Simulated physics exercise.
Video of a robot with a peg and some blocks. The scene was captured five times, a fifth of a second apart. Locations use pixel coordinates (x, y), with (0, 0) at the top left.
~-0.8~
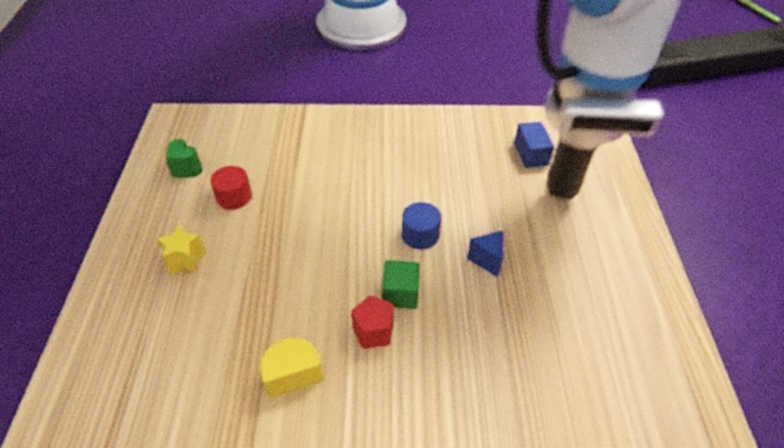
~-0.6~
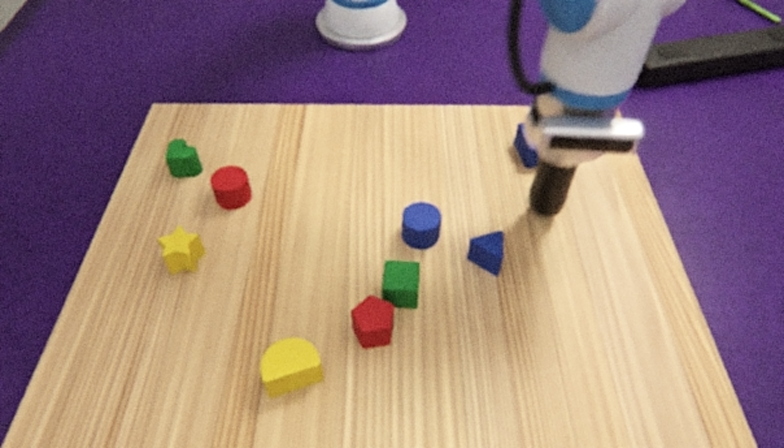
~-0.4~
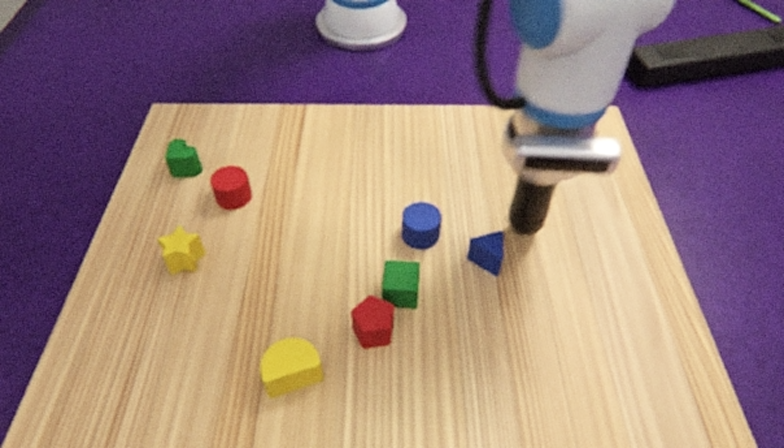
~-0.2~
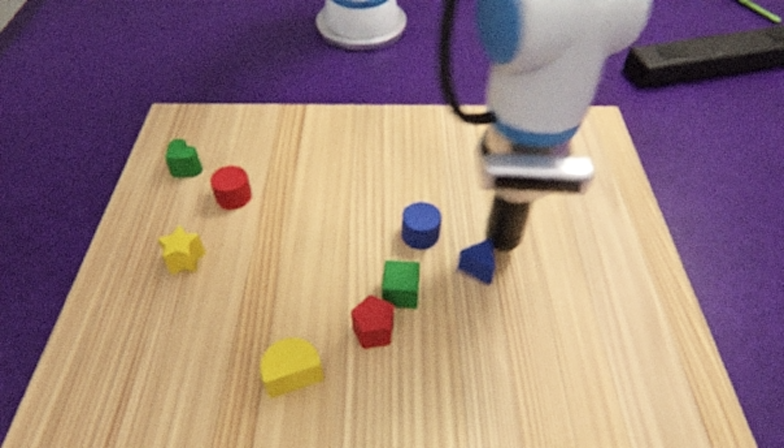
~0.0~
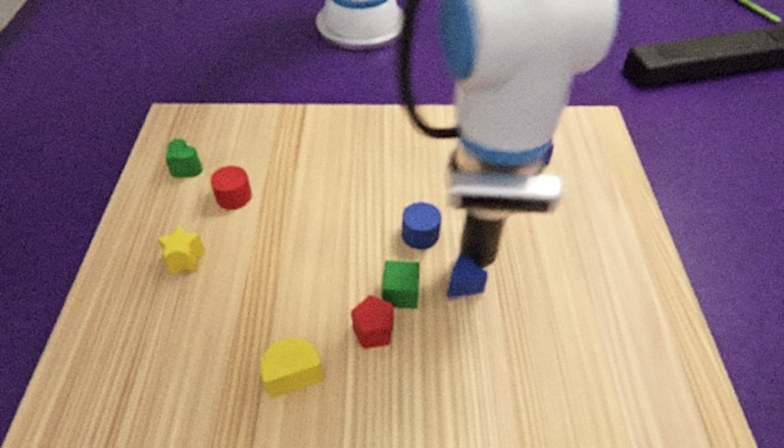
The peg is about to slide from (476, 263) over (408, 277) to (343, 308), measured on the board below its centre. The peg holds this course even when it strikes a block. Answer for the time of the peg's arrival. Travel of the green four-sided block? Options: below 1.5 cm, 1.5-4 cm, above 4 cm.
Beyond 4 cm.
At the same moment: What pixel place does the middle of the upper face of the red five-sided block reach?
If I read the scene right, the answer is (363, 334).
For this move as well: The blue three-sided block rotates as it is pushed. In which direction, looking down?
It swings round anticlockwise.
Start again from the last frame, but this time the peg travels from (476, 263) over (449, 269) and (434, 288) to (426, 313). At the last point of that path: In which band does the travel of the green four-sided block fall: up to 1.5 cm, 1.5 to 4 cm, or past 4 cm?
It is going to finish within 1.5 cm of where it is now.
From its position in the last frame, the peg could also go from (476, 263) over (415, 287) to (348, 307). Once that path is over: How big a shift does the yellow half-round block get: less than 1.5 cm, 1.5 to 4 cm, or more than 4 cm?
Final distance: Less than 1.5 cm.
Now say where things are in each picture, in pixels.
The first frame shows tip of the peg at (562, 188), middles of tops, red five-sided block at (373, 313), green four-sided block at (401, 275), blue cylinder at (422, 216), blue three-sided block at (492, 242).
The second frame shows peg at (545, 205), nothing pushed.
The third frame shows peg at (525, 222), nothing pushed.
The fourth frame shows peg at (503, 238), blue three-sided block at (482, 251).
The fifth frame shows peg at (478, 254), red five-sided block at (373, 313), green four-sided block at (401, 275), blue cylinder at (422, 216), blue three-sided block at (467, 268).
The first path, step by step. One third of the way, peg at (431, 261); blue three-sided block at (453, 276), turned 60° anticlockwise.
Two thirds of the way, peg at (385, 276); red five-sided block at (364, 330), turned 50° anticlockwise; green four-sided block at (358, 296), turned 30° anticlockwise; blue three-sided block at (453, 276), turned 60° anticlockwise.
At the end, peg at (342, 298); red five-sided block at (363, 334), turned 70° anticlockwise; green four-sided block at (322, 321), turned 70° anticlockwise; blue cylinder unmoved; blue three-sided block at (453, 276), turned 60° anticlockwise.
